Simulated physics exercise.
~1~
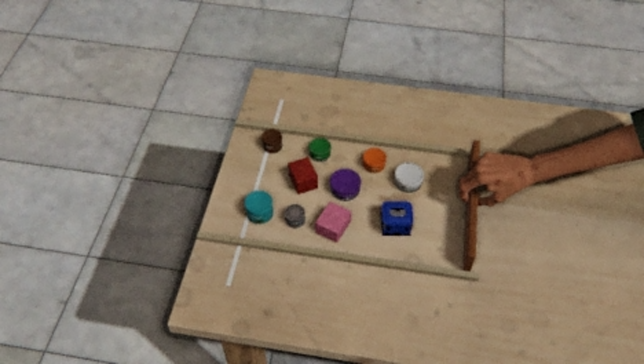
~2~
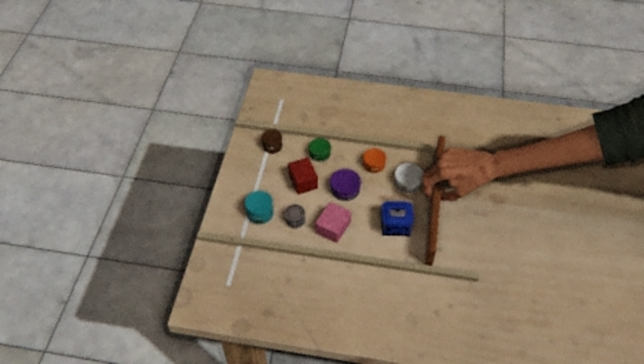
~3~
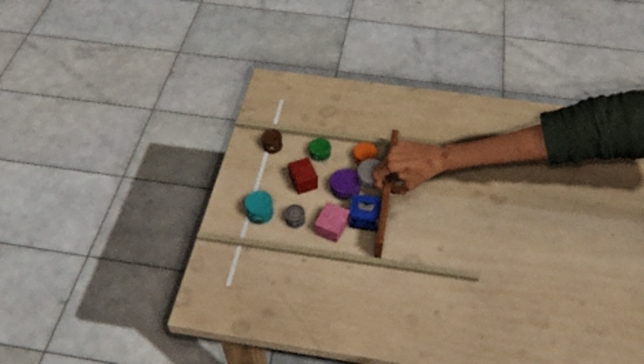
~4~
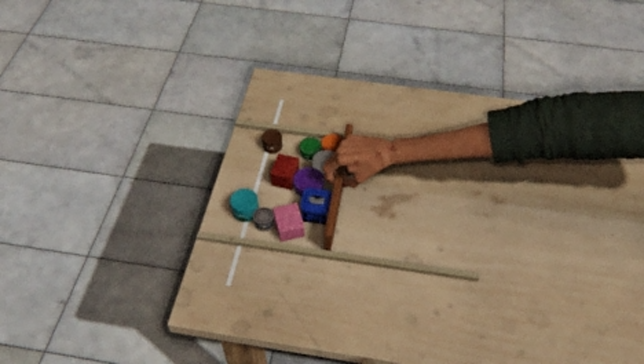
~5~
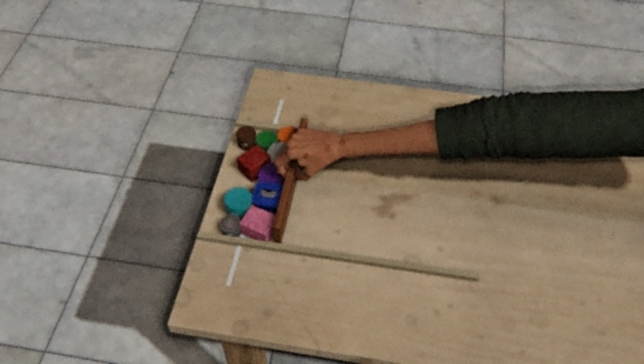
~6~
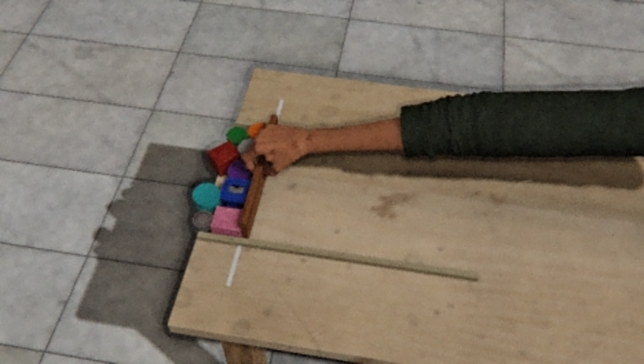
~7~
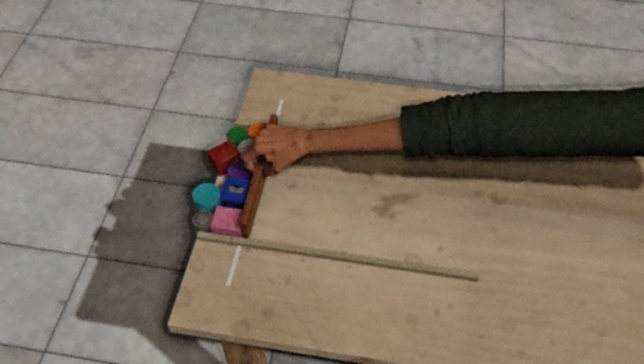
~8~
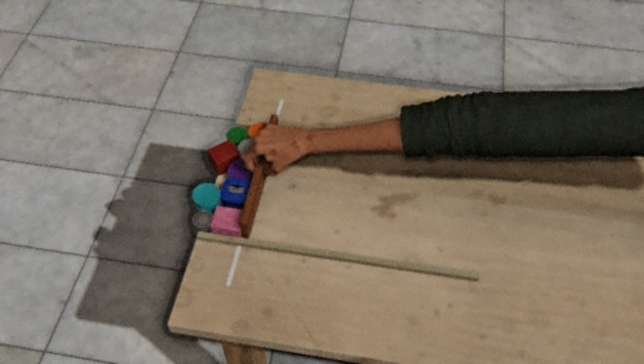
A dark-sleeved arm reaches in from the right over a pale wooden table on grey floor tiles, seen from above, its hand gripping an upright brown board. To the left, between two thin rails, lie a brown tub, green, orange, purple, turquoise, grey and white round pieces, and red, pink and blue blocks, near a white tape line. The hand slides the board left, gathering the blue, white and orange pieces first, then bunching everything together. The cluster crosses the tape to the table's end, where the brown tub drops from view. The board stops near the line, the rest crowded at the edge.
